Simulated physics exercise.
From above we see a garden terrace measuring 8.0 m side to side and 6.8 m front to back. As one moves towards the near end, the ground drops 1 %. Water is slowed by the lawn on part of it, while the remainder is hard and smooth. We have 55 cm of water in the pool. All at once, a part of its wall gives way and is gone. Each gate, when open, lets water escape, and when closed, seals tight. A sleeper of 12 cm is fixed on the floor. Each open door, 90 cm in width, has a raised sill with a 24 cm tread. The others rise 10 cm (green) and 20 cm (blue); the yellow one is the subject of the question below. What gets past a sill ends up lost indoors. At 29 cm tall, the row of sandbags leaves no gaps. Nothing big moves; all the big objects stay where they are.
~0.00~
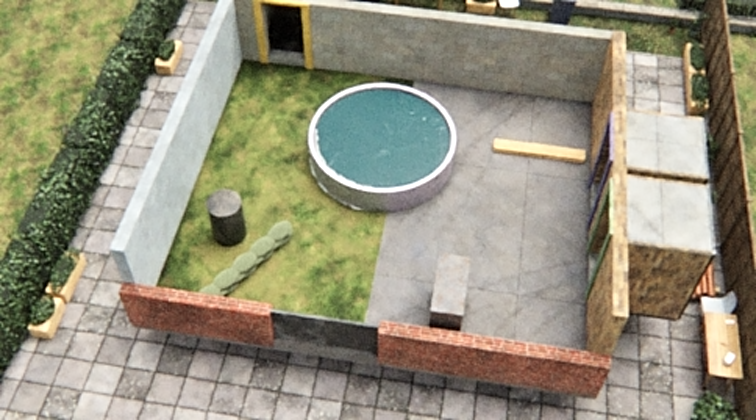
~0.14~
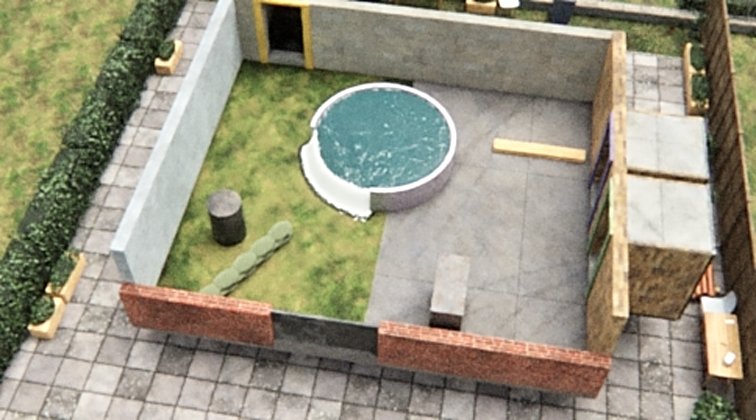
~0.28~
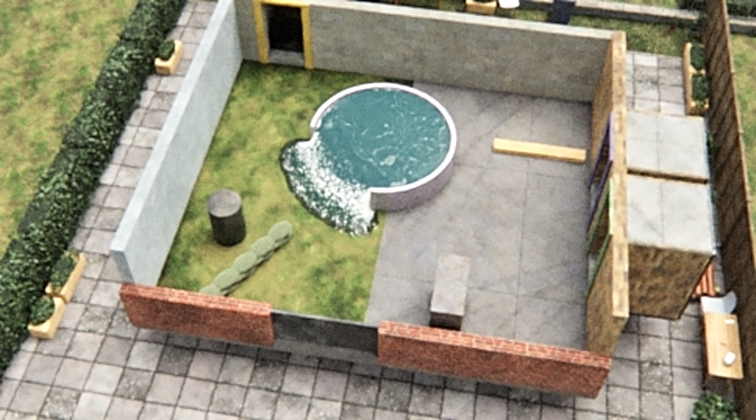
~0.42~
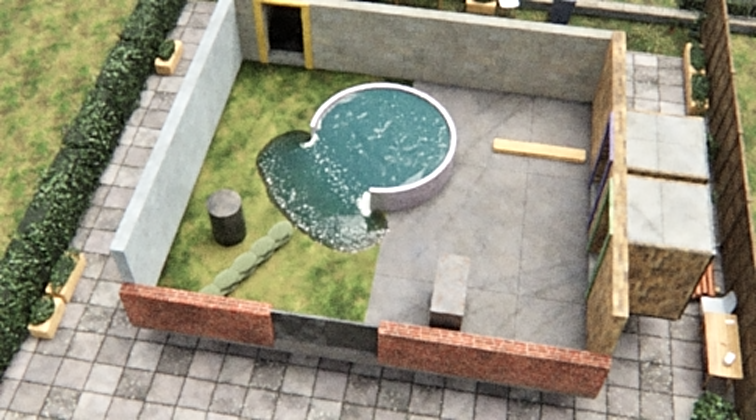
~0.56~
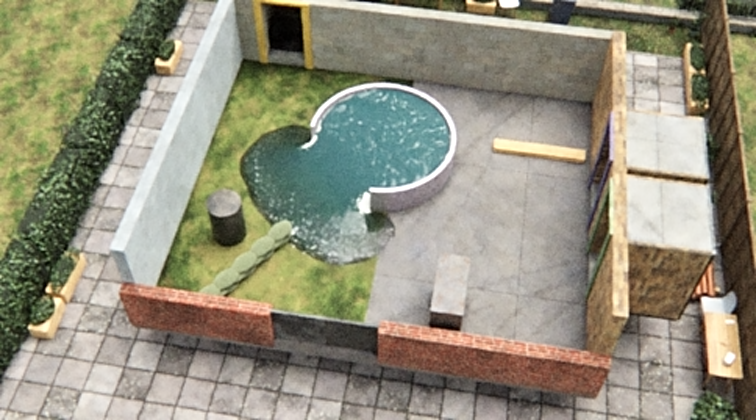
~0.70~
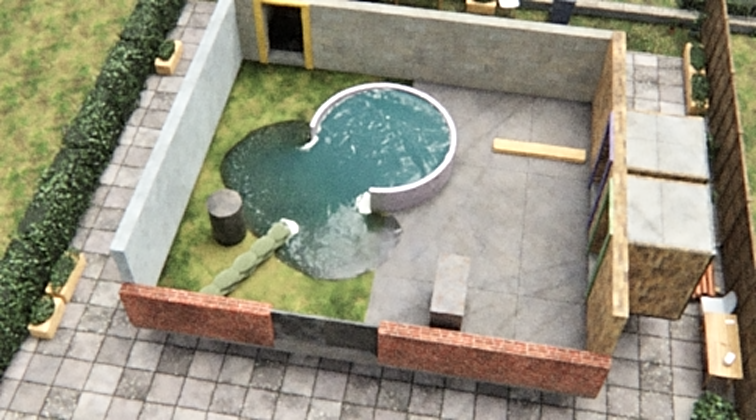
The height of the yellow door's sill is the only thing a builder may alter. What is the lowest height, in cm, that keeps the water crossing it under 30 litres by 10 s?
About 6.5 cm.
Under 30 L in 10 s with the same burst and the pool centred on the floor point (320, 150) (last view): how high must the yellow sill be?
Roughly 9.5 cm is needed.
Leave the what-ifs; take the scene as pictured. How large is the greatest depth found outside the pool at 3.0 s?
Max depth: Around 34 cm.
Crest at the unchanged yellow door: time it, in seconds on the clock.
It peaks around 8.5 s.
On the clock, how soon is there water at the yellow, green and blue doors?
Times - yellow 4.5 seconds, green 8.0 seconds, blue 9.0 seconds.
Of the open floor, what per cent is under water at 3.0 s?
40 %.
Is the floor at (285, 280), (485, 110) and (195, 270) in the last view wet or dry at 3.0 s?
Soaked; untouched; soaked.
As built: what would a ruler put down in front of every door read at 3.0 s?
Before yellow it's 0 cm, before green 0 cm, before blue 0 cm.
After 1.4 s water covers 25 % of the floor, deepest (33 cm) near (291, 225); it has not reached the yellow door.
After 3.0 s water covers 40 % of the floor, deepest (34 cm) near (150, 301); it has not reached the yellow door.
After 10.0 s water covers 90 % of the floor, deepest (14 cm) near (214, 319); 11 cm at the yellow door, 0 litres in over its 19 cm sill.
At the yellow door as built, the water arrived by 4.3 s and peaked near 12 cm at 8.6 s.
With a sill of 5.5 cm, 49 litres would have come in within the 10 s; with 7.5 cm, 20 litres. So under 30 litres takes about 6.5 cm.
